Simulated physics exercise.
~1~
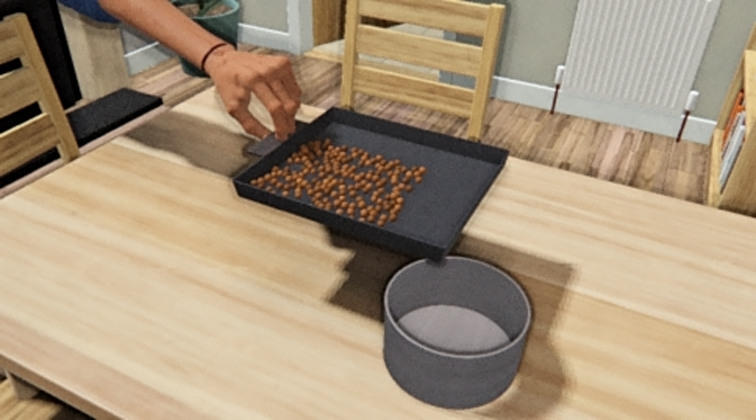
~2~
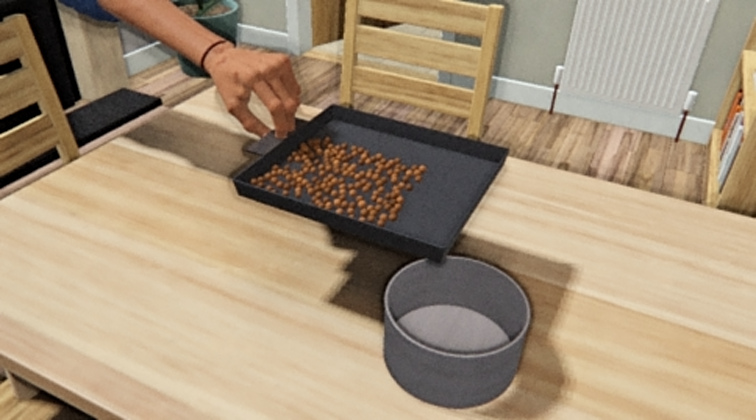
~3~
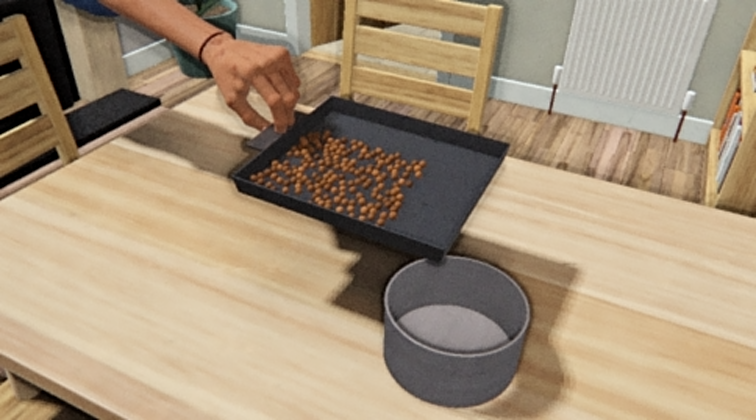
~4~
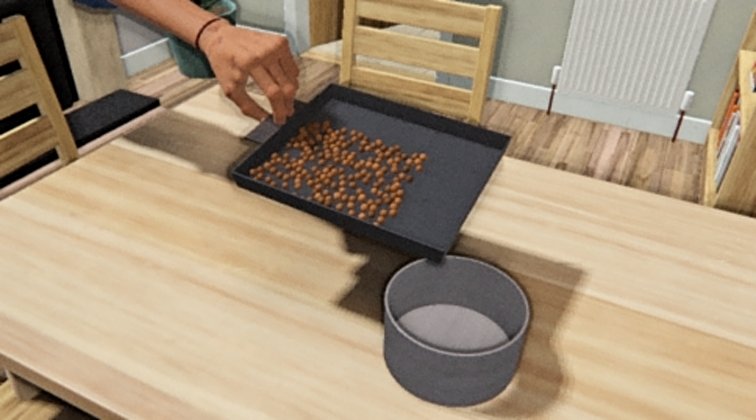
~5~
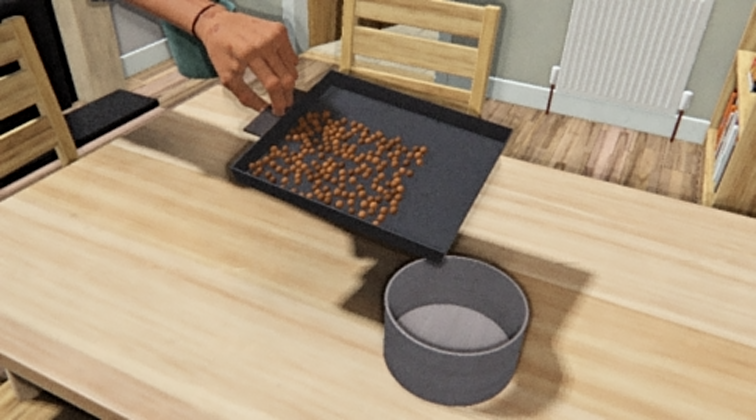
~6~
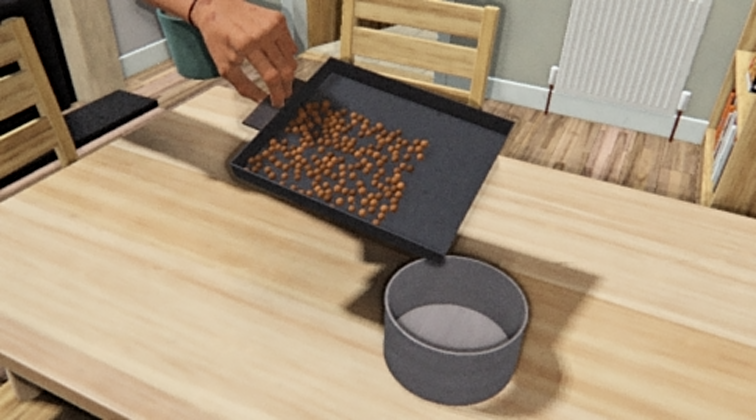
Above a wooden table, a hand gradually tilts a dark tray of small brown balls.
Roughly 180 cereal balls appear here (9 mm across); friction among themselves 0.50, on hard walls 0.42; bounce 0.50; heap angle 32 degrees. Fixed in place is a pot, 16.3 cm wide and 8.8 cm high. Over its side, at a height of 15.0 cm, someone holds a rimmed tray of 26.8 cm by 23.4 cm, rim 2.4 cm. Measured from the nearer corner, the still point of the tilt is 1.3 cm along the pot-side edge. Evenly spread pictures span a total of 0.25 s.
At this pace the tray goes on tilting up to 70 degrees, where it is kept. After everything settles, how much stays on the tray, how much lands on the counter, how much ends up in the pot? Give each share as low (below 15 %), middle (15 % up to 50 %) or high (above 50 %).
Left on the tray - high, counter - low, pot - low.
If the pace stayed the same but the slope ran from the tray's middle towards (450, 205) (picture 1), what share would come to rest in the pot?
I'd say close to 10 %.
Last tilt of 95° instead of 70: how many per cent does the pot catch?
Estimated share: About 40 %.
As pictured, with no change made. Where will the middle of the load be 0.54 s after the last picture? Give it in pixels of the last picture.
Around (372, 195).
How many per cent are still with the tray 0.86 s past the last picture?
About 95%.
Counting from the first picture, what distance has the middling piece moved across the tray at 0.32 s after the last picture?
About 7 cm.
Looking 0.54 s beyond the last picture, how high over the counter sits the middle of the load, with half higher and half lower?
Around 22 cm up.
Then, 0.32 s after the last picture, tilt 42 degrees; the tray holds 100 %, the pot 0 %.
Then, 0.54 s after the last picture, tilt 61 degrees; the tray holds 100 %, the pot 0 %.
Then, 0.86 s after the last picture, tilt 70 degrees; the tray holds 95 %, the pot 0 %.
In the end, tray 95 %, counter 0 %, pot 5 %.
